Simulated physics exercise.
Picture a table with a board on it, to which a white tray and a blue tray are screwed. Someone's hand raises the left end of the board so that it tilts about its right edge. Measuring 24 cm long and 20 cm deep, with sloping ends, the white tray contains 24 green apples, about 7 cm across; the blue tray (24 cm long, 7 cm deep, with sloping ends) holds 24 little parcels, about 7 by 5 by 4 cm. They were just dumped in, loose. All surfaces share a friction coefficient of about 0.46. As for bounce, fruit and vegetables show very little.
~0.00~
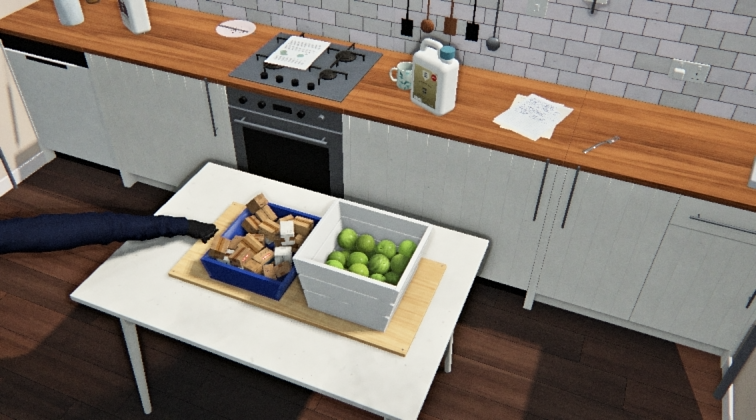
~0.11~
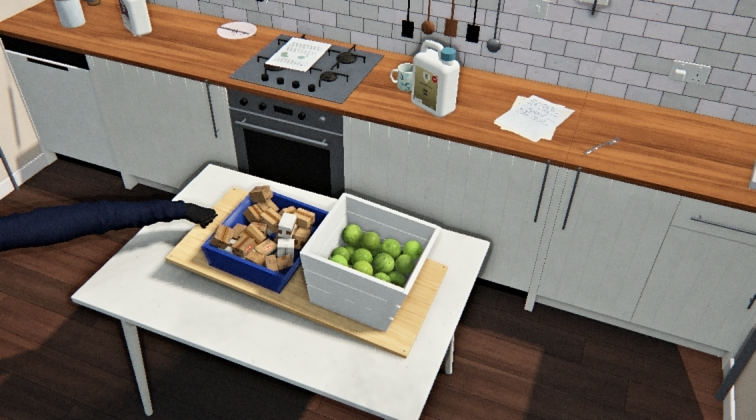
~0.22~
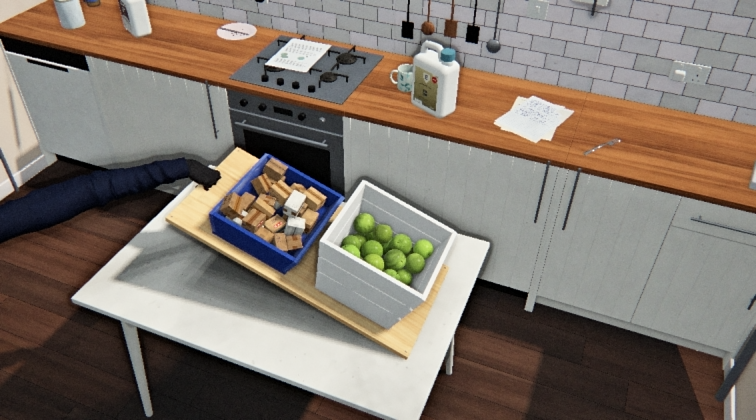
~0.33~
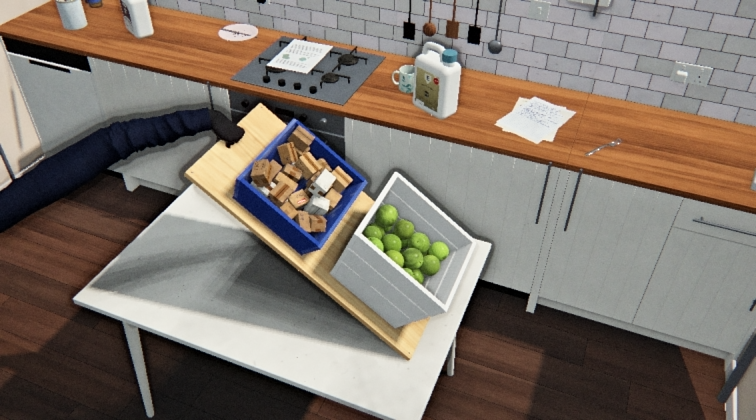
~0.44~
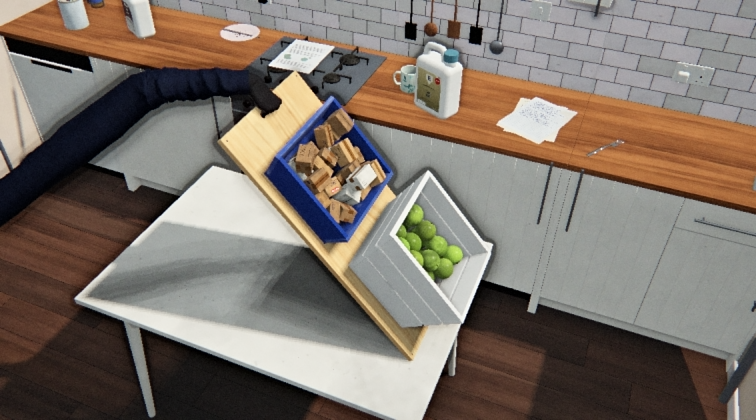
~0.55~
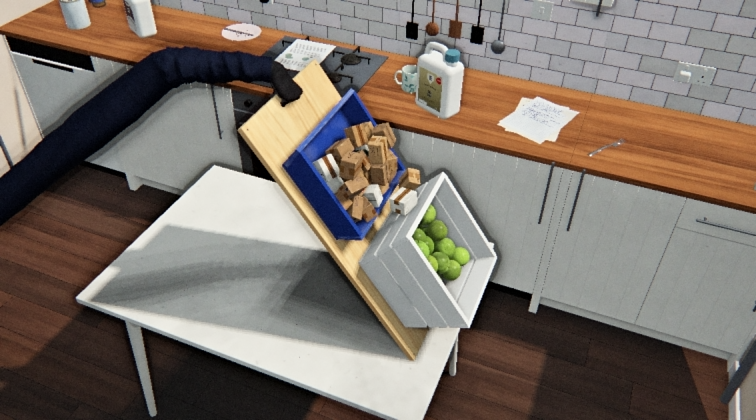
The video shows a dark-sleeved arm lifting the left end of a wooden board on a white table, steeply tilting its blue tray of small parcels and white tray of green apples, until one parcel leaves the blue tray.
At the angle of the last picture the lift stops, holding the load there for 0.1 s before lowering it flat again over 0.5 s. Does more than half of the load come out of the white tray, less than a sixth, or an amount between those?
Bet it keeps above five-sixths of them inside.
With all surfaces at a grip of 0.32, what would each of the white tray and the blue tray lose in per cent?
Then the white tray sheds 0 per cent, while the blue tray sheds 50 per cent.
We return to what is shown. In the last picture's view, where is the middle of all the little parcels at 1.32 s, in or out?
Pixel (299, 262), give or take.
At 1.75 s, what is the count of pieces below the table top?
At that time, the count is near 1.
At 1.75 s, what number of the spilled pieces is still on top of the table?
Count of pieces: About 4.
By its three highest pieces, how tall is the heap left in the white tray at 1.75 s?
Roughly 13 cm.
After 0.74 s, tilt 49°; 0 of 24 out of the white tray and 6 of 24 out of the blue tray.
After 0.98 s, tilt 14°; 0 of 24 out of the white tray and 10 of 24 out of the blue tray.
After 1.32 s, tilt 0°; 0 of 24 out of the white tray and 10 of 24 out of the blue tray.
When it is over (at 1.75 s), 0 of 24 out of the white tray and 10 of 24 out of the blue tray. Asked share, 0 of 24, 0 per cent.
